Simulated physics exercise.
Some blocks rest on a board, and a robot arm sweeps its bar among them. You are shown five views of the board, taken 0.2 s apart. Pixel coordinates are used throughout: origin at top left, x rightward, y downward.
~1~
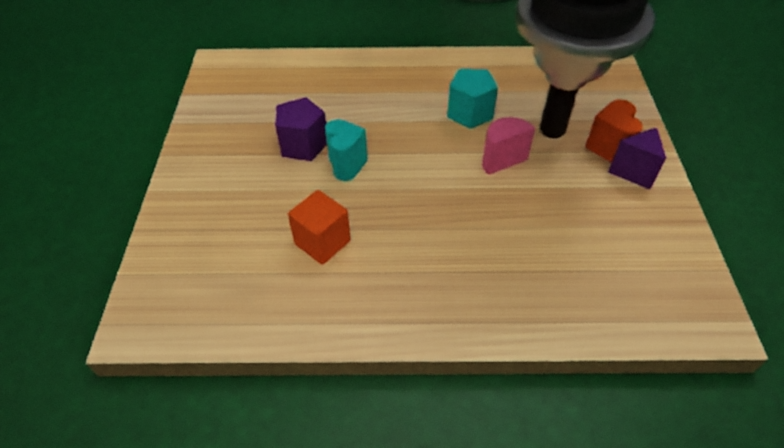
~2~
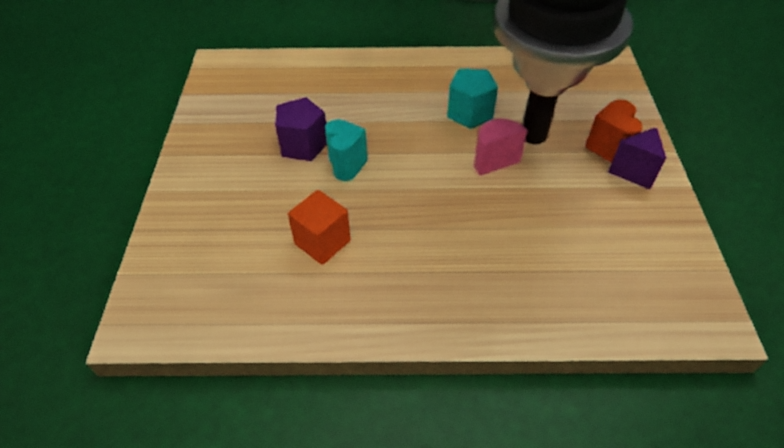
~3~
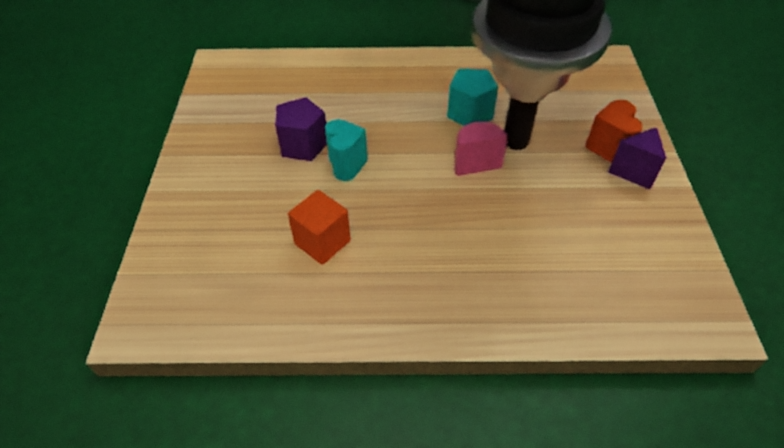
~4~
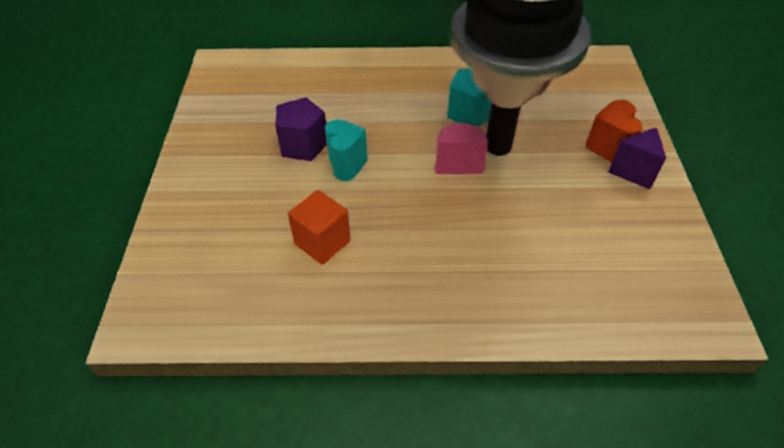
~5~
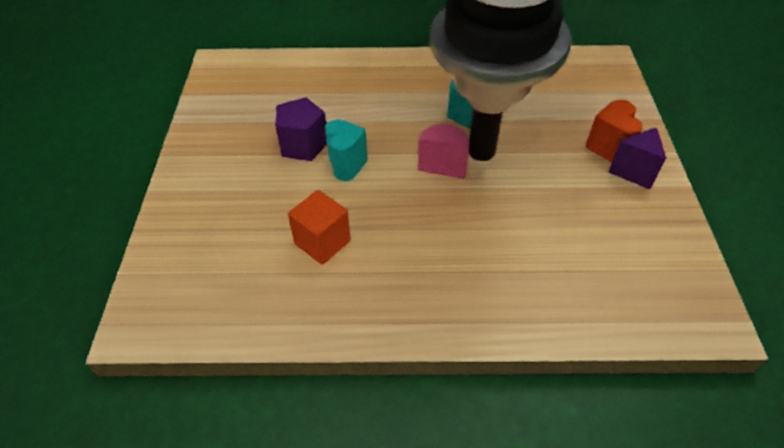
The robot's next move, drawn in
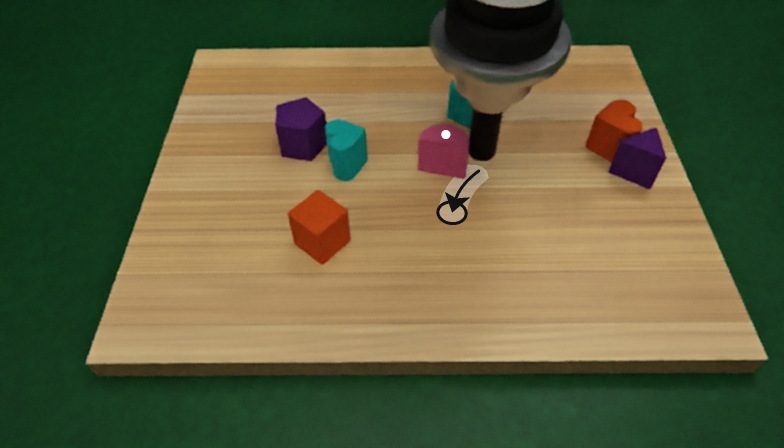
A robot arm's dark bar pushes the pink block left across the wooden board.
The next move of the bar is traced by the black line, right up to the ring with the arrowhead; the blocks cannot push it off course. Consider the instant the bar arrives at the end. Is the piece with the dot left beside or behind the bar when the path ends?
Yes.
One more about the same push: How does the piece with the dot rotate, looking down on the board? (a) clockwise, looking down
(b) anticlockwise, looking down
a.
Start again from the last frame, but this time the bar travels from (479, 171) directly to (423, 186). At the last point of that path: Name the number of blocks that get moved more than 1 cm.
Total moved: One.
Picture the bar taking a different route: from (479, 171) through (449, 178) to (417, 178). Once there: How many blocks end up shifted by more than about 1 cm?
My best guess is that a single block moves over 1 cm.
Path on the board, from (479, 171) via (466, 182) and (457, 196), ending at (452, 213); the dot is on the pink half-round block.
What follows on the original path. Halfway along, bar (462, 173); pink half-round block (435, 140), turned 35° clockwise.
At the end, bar (454, 196); pink half-round block (435, 140), turned 35° clockwise; turquoise pentagon in place.
